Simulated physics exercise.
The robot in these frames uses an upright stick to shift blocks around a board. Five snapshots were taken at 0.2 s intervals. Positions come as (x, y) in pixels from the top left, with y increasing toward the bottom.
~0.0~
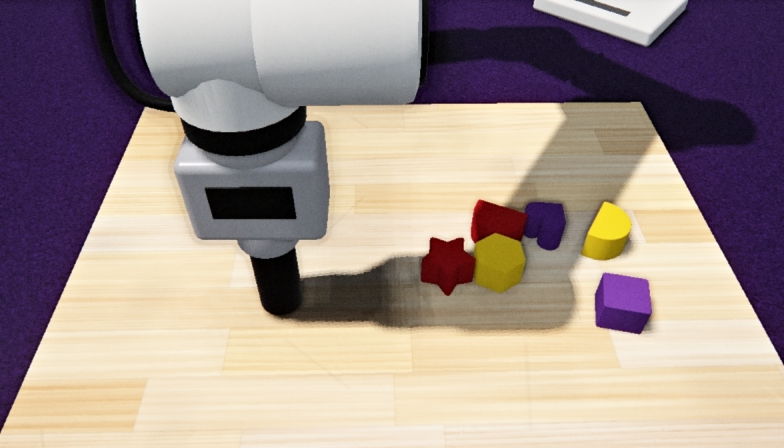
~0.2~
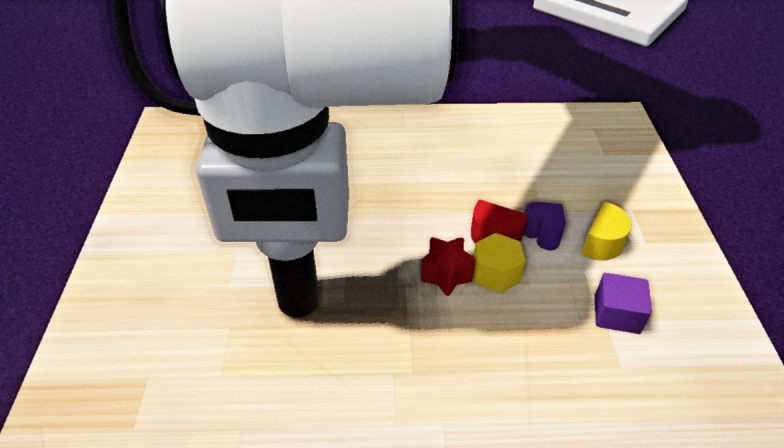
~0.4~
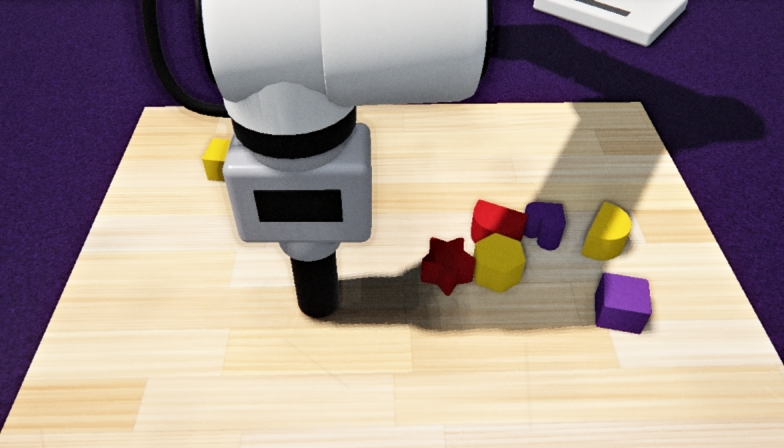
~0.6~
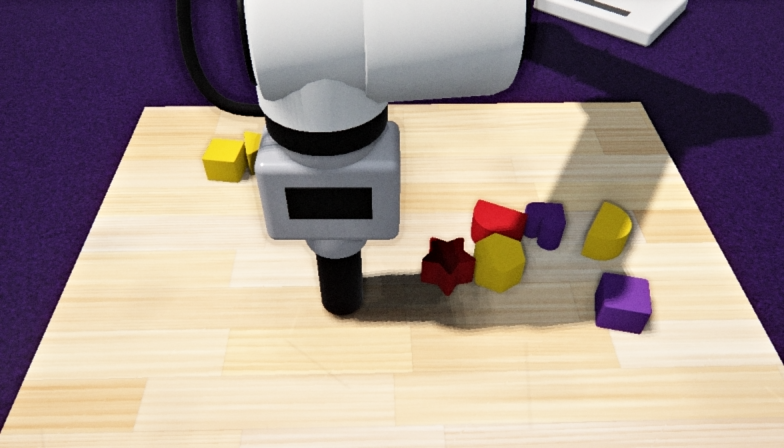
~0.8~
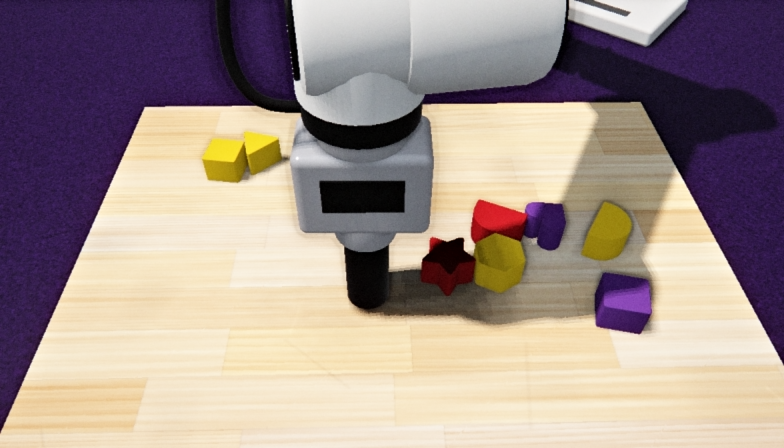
A pale wooden board on a dark purple surface is seen from above at a fixed, slightly angled view. Red, yellow and purple blocks, including a red star and a purple cube, sit right of centre, while a white and grey robot arm holds a black upright stick at left. The arm slides the stick steadily rightward toward the unmoving blocks, uncovering two yellow blocks at upper left.
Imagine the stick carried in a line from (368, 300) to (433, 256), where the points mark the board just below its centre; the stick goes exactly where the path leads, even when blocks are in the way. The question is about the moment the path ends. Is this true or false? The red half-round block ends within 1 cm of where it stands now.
That statement is accurate.
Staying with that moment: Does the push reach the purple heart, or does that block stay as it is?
At the end of the path, it will still be in place.
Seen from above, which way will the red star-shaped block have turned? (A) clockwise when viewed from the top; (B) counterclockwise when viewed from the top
Choice A: Clockwise when viewed from the top.
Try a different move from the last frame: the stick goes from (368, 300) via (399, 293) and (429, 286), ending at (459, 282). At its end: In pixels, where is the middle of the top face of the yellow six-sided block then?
I'd guess (536, 246).
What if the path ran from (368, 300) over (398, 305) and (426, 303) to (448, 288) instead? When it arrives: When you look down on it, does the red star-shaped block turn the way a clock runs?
I'd say no.
On the path given first. Halfway along, stick at (403, 270); nothing pushed yet.
At the end, stick at (434, 249); red star-shaped block at (467, 253), turned 20° clockwise; red half-round block unmoved; yellow six-sided block at (513, 253), turned 15° anticlockwise; purple heart unmoved.
